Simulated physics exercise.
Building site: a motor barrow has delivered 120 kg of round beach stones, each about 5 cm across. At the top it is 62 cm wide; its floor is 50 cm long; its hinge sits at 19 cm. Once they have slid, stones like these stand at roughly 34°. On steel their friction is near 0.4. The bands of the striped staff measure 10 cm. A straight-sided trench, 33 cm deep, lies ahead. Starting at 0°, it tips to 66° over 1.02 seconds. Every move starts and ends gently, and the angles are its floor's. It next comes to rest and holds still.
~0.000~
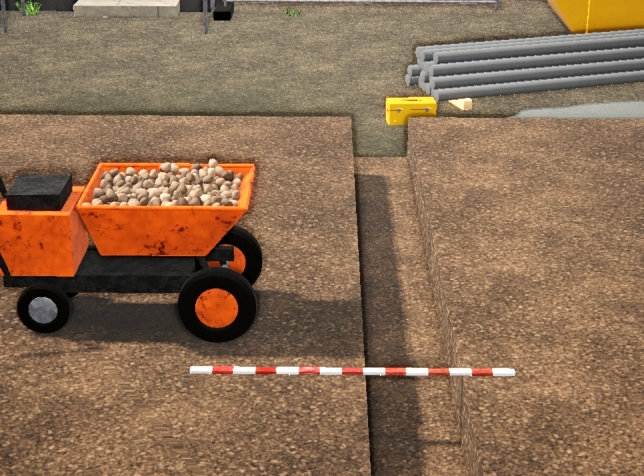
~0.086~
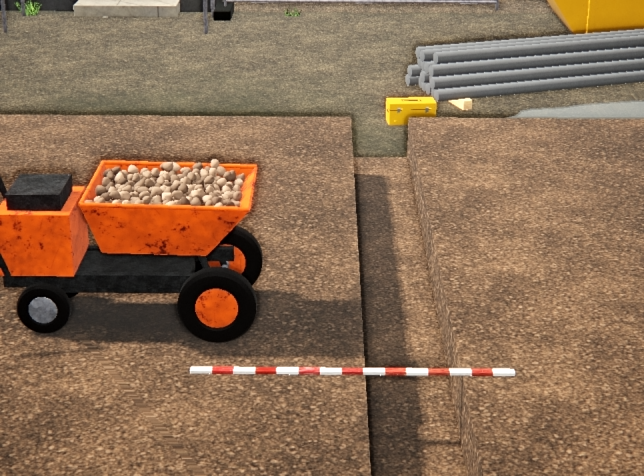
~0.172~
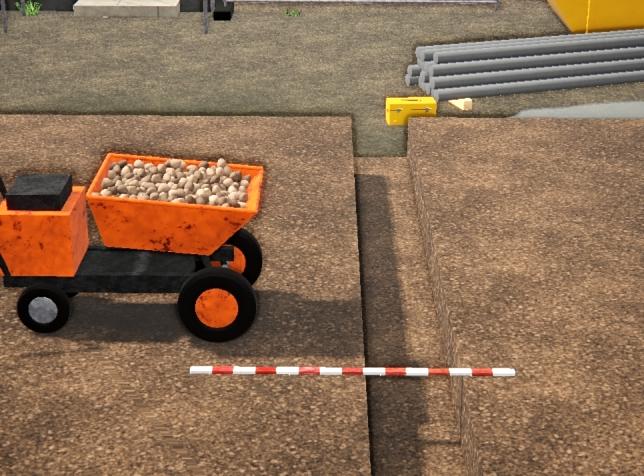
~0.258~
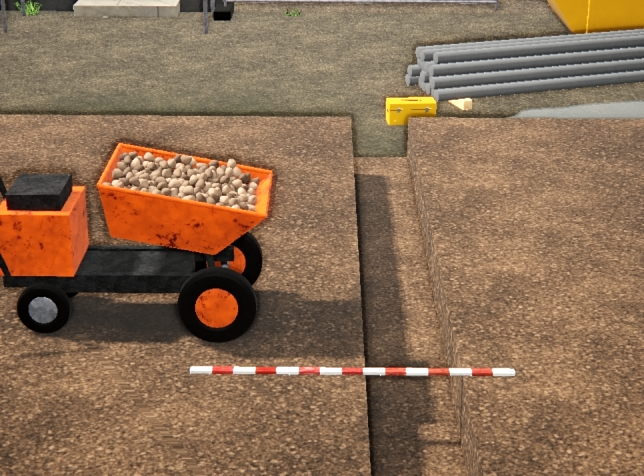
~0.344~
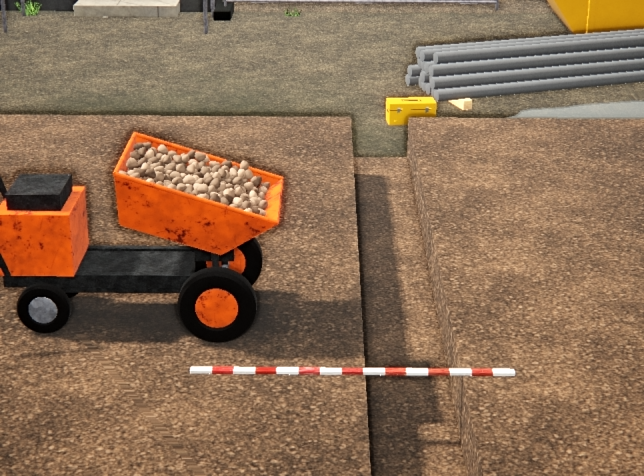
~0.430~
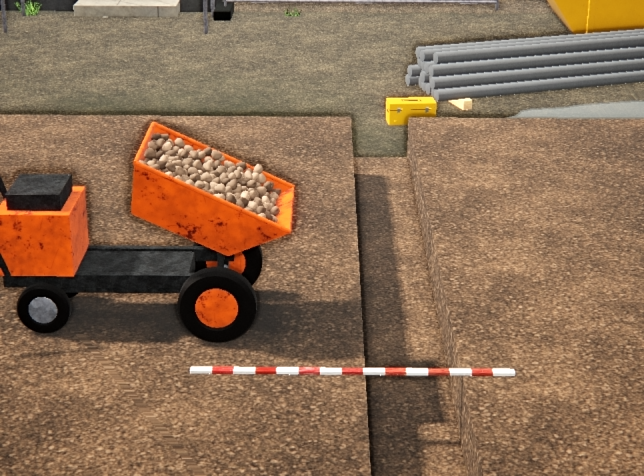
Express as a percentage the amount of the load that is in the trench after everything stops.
The amount is close to 90 per cent of the load.
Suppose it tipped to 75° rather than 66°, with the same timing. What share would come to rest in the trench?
Roughly 90 percent.
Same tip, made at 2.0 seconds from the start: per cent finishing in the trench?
85 %.
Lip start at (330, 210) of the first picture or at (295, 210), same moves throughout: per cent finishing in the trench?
About 55 per cent first, then about 95 per cent.
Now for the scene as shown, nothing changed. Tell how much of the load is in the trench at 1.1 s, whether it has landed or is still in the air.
30 per cent or so by then.
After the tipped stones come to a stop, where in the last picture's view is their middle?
I'd point somewhere around (404, 362).
After 0.8 s the floor is at 55°; 100 % in the skip; the foremost stones are at (323, 244).
After 1.1 s the floor is at 66°; 57 % in the skip, 14 % short of the trench, 29 % in the trench; the foremost stones are at (420, 365).
After 1.5 s the floor is at 66°; 22 % in the skip, 12 % short of the trench, 66 % in the trench; the foremost stones are at (443, 365).
After 3.4 s the floor is at 66°; 0 % in the skip, 10 % short of the trench, 90 % in the trench; the foremost stones are at (442, 356).
